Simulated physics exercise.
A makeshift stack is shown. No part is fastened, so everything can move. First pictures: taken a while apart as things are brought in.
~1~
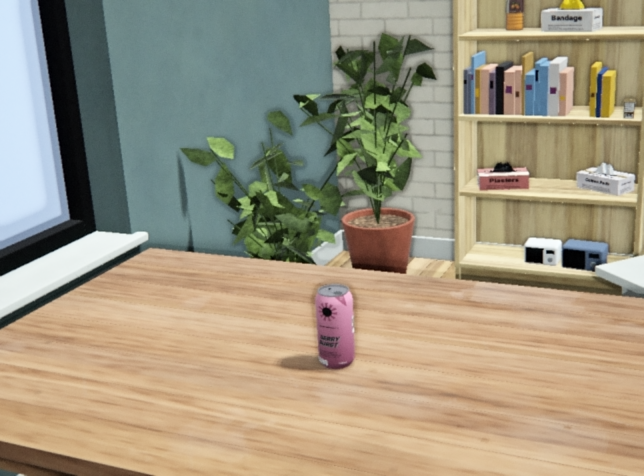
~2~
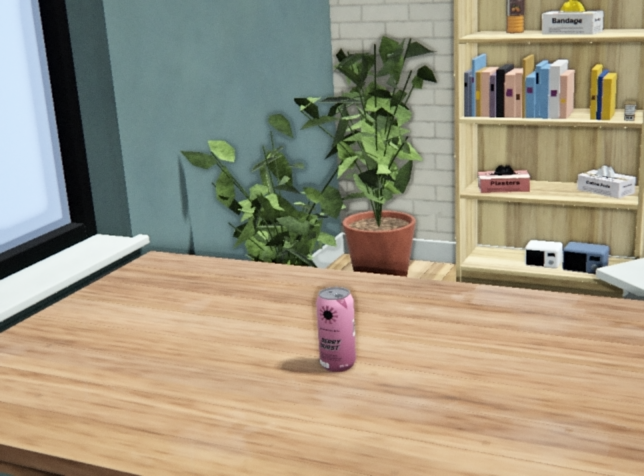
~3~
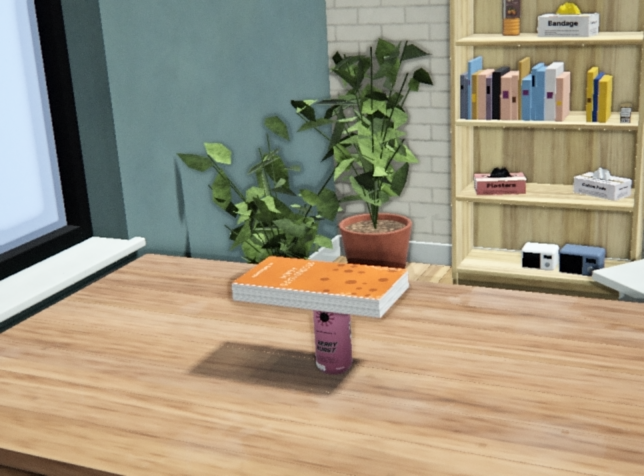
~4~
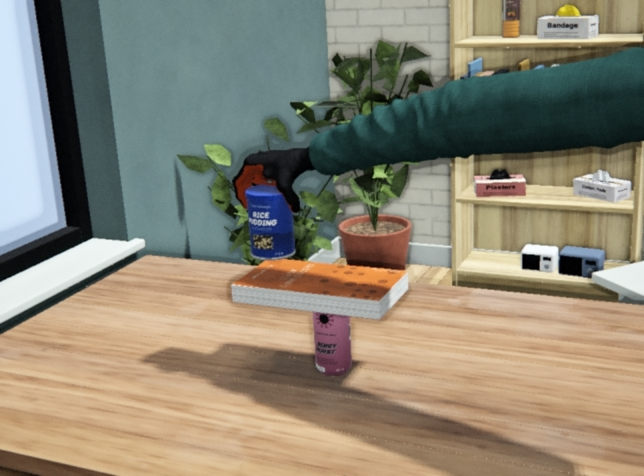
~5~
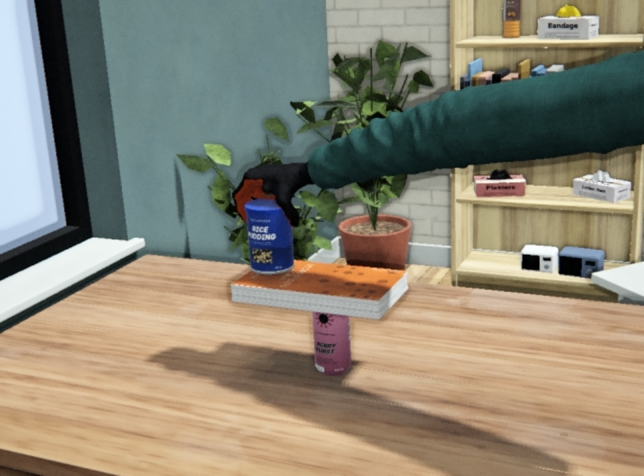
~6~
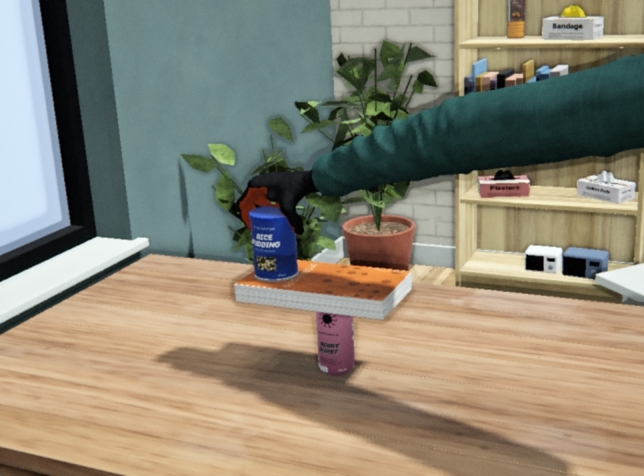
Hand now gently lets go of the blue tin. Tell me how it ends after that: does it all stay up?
No.
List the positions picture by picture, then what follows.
The last thing is not in view yet; pink can (335, 327), in the first frame.
The last thing is not in view yet; pink can (336, 330), in the second frame.
The last thing is not in view yet; pink can (333, 332), in the third frame.
On its way; blue tin (271, 222); pink can (332, 334), in the fourth frame.
On its way; blue tin (270, 235); pink can (332, 334), in the fifth frame.
Set down, still held; blue tin (274, 243); pink can (335, 334), in the sixth frame.
Then, 0.50 s later than the last frame, blue tin and orange book now fallen.
Then, 0.70 s later than the last frame, pink can now fallen.
When it is over, fallen, blue tin, pink can and orange book. The stack loses its balance.
